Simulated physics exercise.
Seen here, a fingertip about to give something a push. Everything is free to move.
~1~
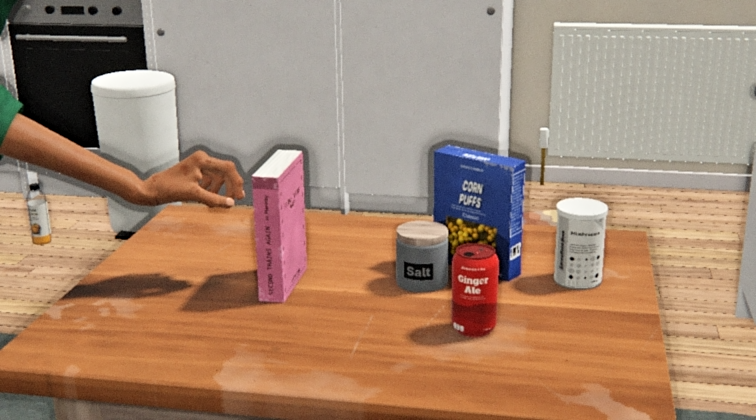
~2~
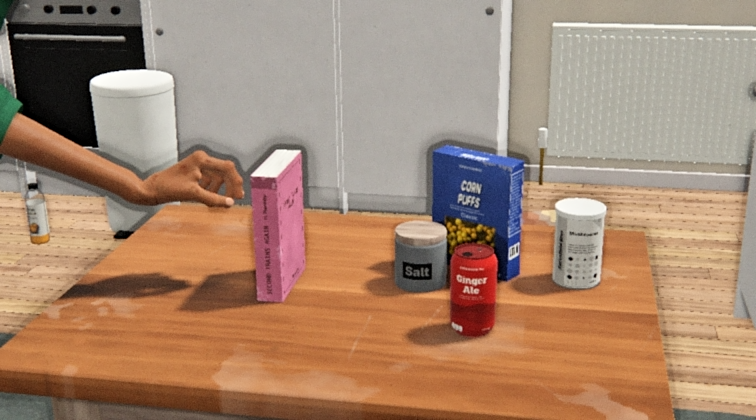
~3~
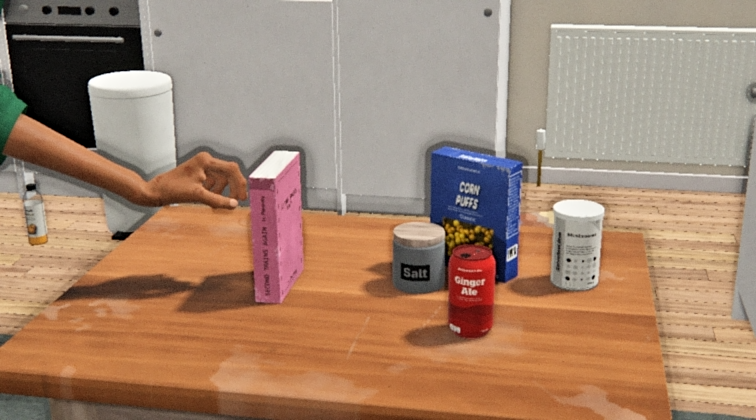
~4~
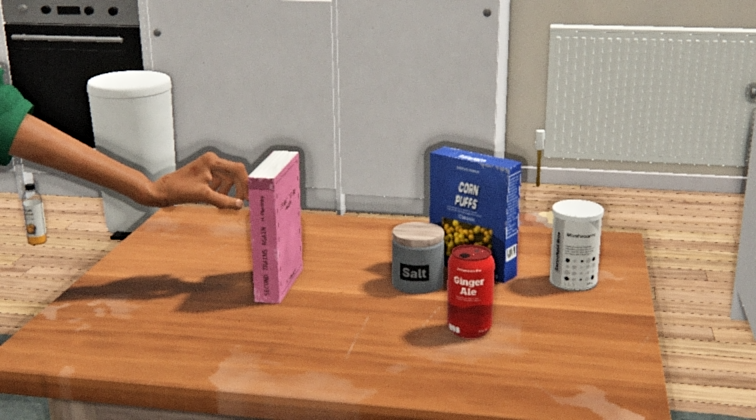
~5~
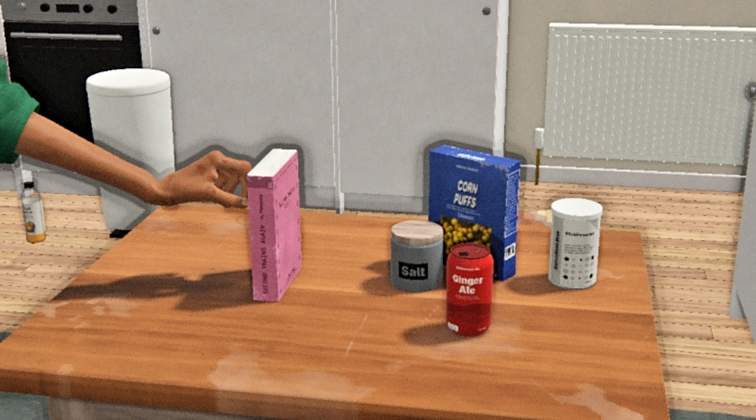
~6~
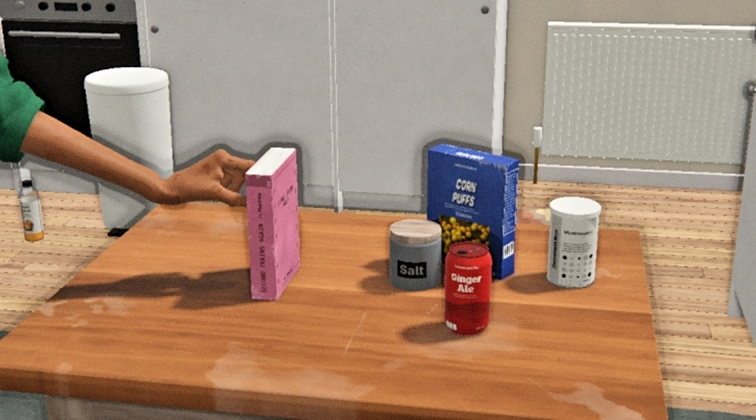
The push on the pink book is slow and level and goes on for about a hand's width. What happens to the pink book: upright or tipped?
The pink book falls over.
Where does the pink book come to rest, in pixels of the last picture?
At about (337, 246).
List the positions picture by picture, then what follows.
In the first frame, pink book (281, 225).
In the second frame, pink book (280, 225).
In the third frame, pink book (278, 226).
In the fourth frame, pink book (277, 226).
In the fifth frame, pink book (276, 224).
In the sixth frame, pink book (274, 223).
Then, 0.40 s later than the last frame, pink book tilted by 20° near (297, 224).
Then, 0.60 s later than the last frame, pink book tilted by 61° near (337, 246).
When it is over, lying over on the table, pink book. End places, in pixels of the last picture, pink book near (337, 246).
